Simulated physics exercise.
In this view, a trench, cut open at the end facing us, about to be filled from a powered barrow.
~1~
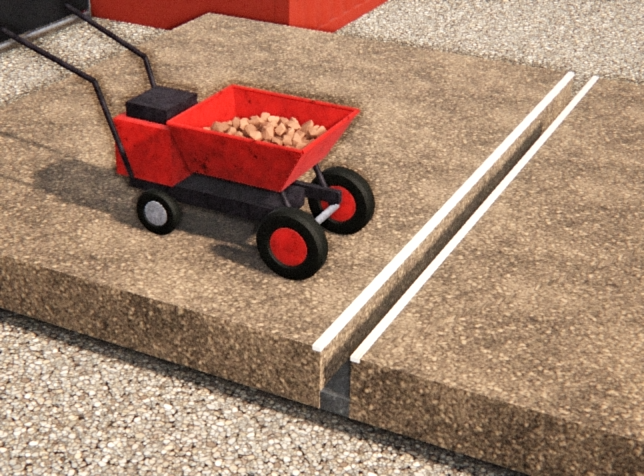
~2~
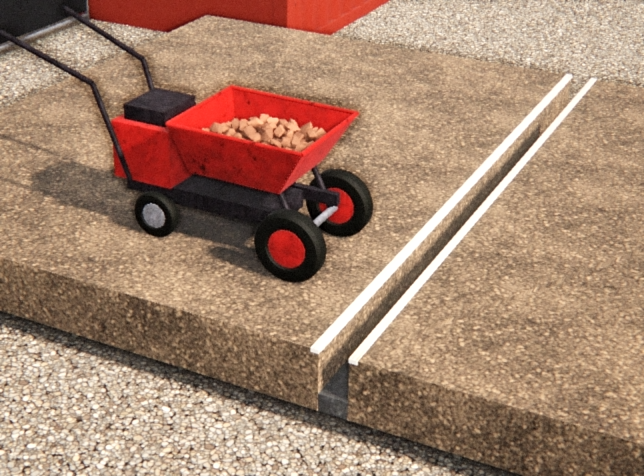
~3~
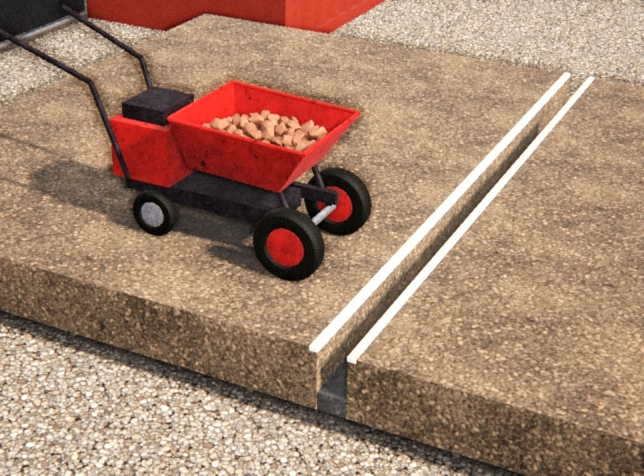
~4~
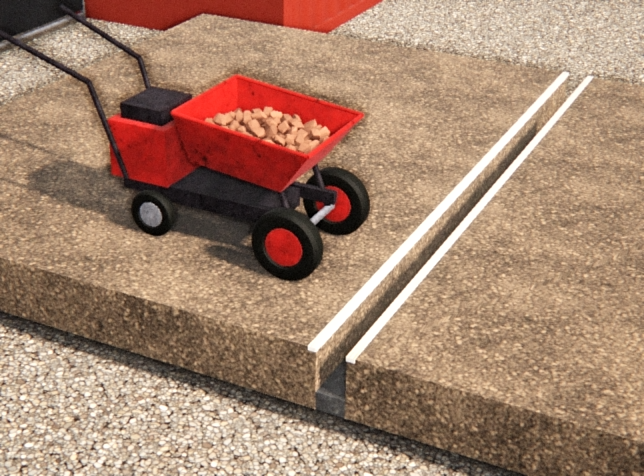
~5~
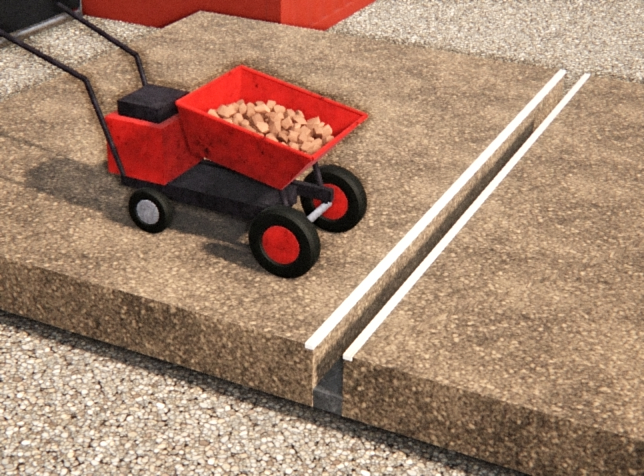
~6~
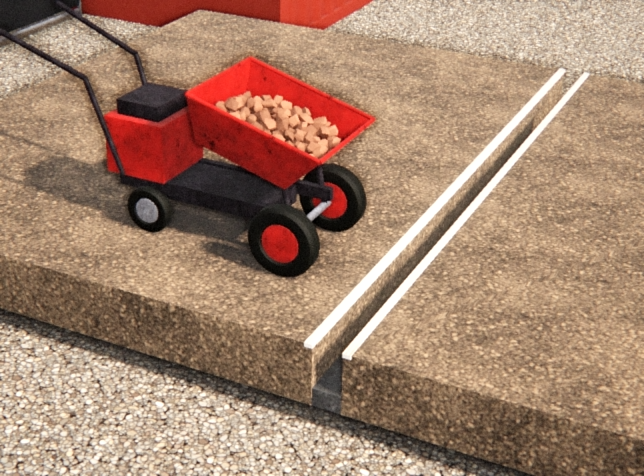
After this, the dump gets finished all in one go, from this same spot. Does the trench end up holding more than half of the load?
No.
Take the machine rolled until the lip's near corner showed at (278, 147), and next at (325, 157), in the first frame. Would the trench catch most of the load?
First spot the bulk of it, second spot a minority of it.
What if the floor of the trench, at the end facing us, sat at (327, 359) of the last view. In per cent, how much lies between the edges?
The share would be close to 20 percent.
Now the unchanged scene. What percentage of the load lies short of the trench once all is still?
Roughly 0 in a hundred.
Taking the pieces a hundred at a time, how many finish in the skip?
Close to 0 percent.
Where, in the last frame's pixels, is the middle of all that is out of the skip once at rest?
Around (442, 280).
Soon after the last picture, skip tipped steeply; all in the skip.
A little later, skip tipped right over; most in the skip; a stray few in or heaped over the trench; a small part beyond it; a small part falling.
Later still, skip tipped right over; a small part in the skip; a small part in or heaped over the trench; most beyond it.
By the end, skip tipped right over; about a quarter in or heaped over the trench; about two thirds beyond it.
